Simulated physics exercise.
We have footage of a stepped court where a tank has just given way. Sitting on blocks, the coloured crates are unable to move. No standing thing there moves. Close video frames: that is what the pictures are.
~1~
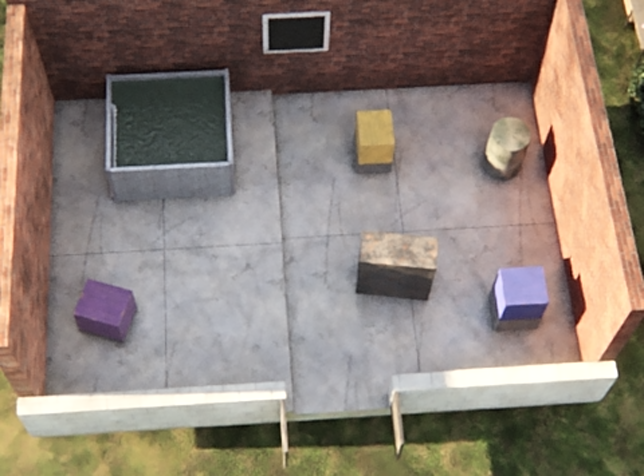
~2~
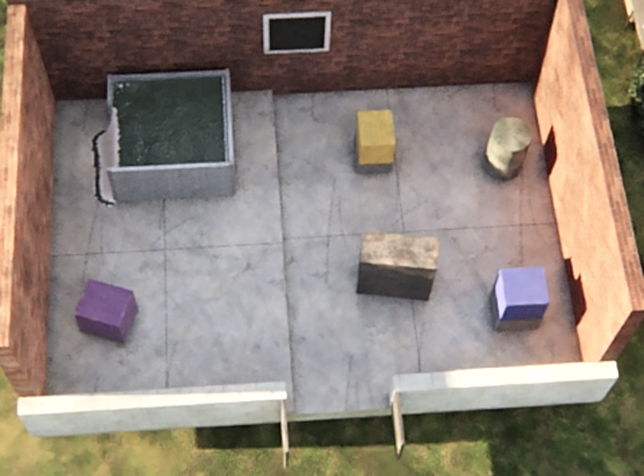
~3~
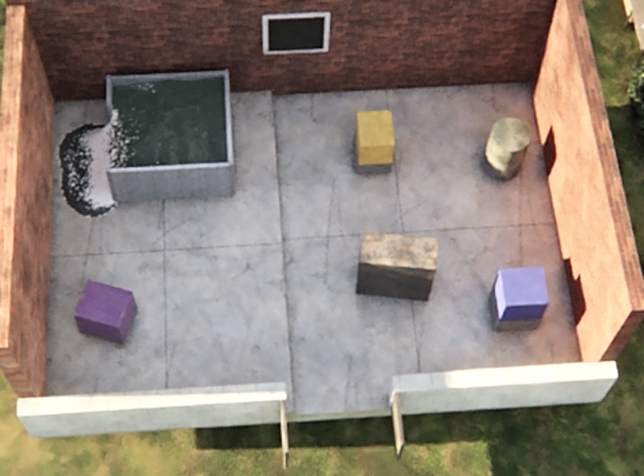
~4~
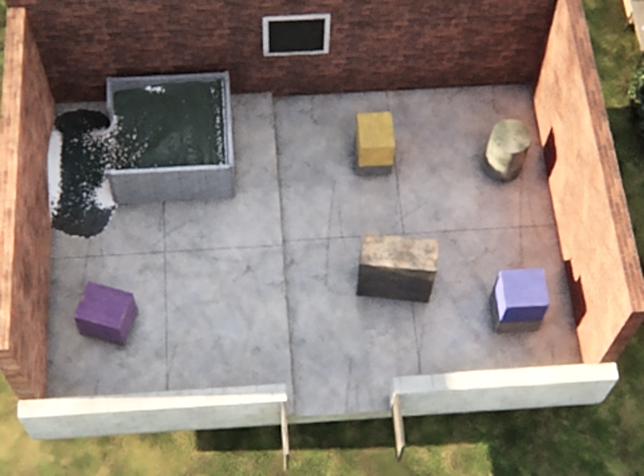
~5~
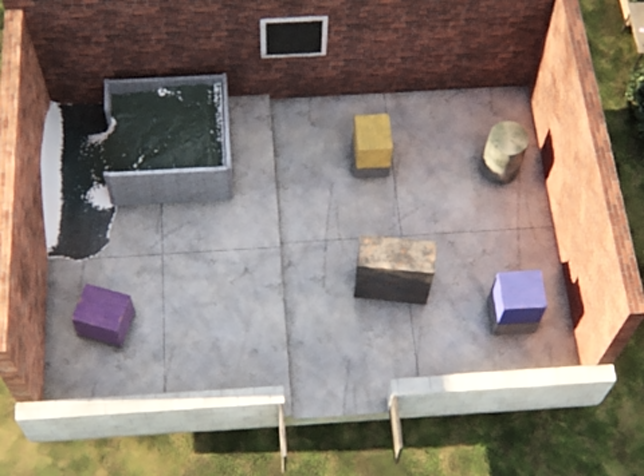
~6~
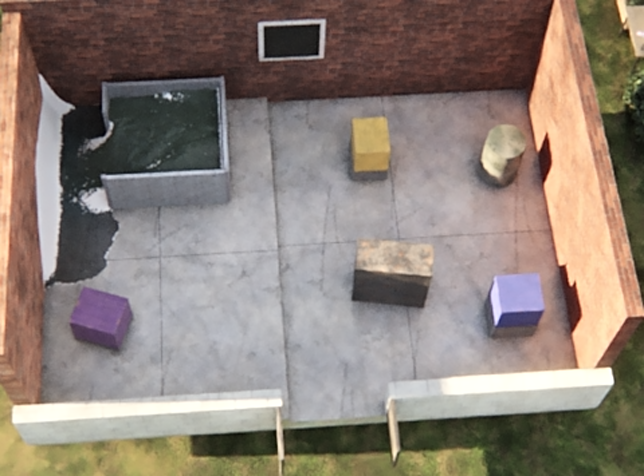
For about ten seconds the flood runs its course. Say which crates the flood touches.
The purple crate doesn't remain clear of the water all along. The yellow crate remains clear of the water all along. The blue crate remains clear of the water all along.
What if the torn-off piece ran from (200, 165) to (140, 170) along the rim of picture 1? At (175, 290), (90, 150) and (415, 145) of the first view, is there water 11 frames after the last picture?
As listed: Under water, not flooded, not flooded.
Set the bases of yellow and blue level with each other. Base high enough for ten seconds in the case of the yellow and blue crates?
After ten seconds the yellow crate is unaffected, and the blue crate is unaffected.
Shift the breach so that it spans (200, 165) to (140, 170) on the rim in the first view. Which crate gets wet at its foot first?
That would be the one in purple.
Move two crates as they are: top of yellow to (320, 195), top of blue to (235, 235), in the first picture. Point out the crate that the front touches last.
From the scene, I'd name the yellow-painted one.
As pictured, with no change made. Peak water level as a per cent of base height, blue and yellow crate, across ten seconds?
Around 40 % and 40 %.
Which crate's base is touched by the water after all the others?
I think it's the blue crate.
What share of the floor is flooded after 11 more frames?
Near 25 in a hundred.
A moment on, water covers 15 % of the floor; the purple crate water round its plinth, the yellow crate not reached, the blue crate not reached.
Next, water covers 25 % of the floor; the purple crate water round its plinth, the yellow crate not reached, the blue crate not reached.
Then, water covers 60 % of the floor; the purple crate water round its plinth, the yellow crate water round its plinth, the blue crate not reached.
Later, water covers 85 % of the floor; the purple crate water round its plinth, the yellow crate water round its plinth, the blue crate water round its plinth.
In the end, water covers 95 % of the floor; the purple crate was topped, the yellow crate stayed above the water, the blue crate stayed above the water.
